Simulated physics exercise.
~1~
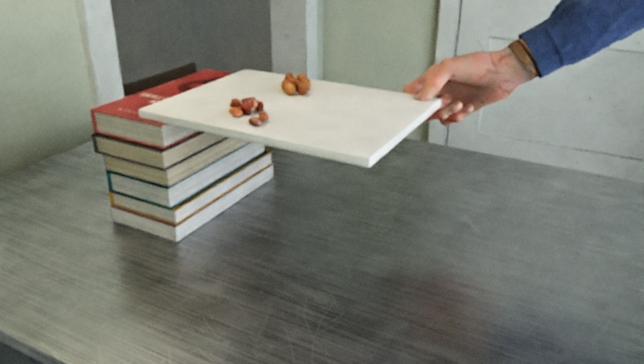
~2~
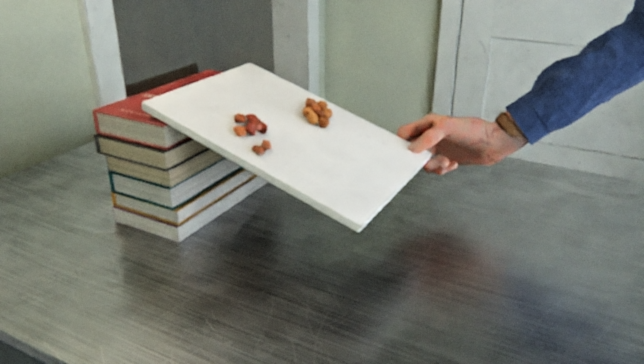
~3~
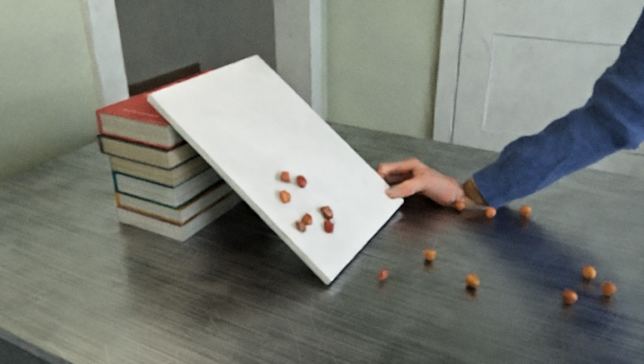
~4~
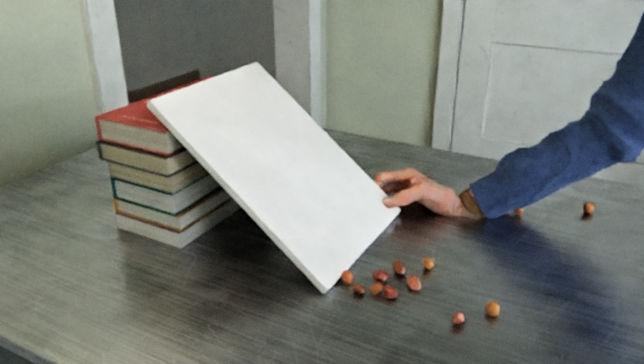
The video shows a hand lowering one end of a white board propped on a stack of books until it rests on the dark counter. Two handfuls of small round things roll off, the far orange one first, then the near reddish one, which ends up less far out.
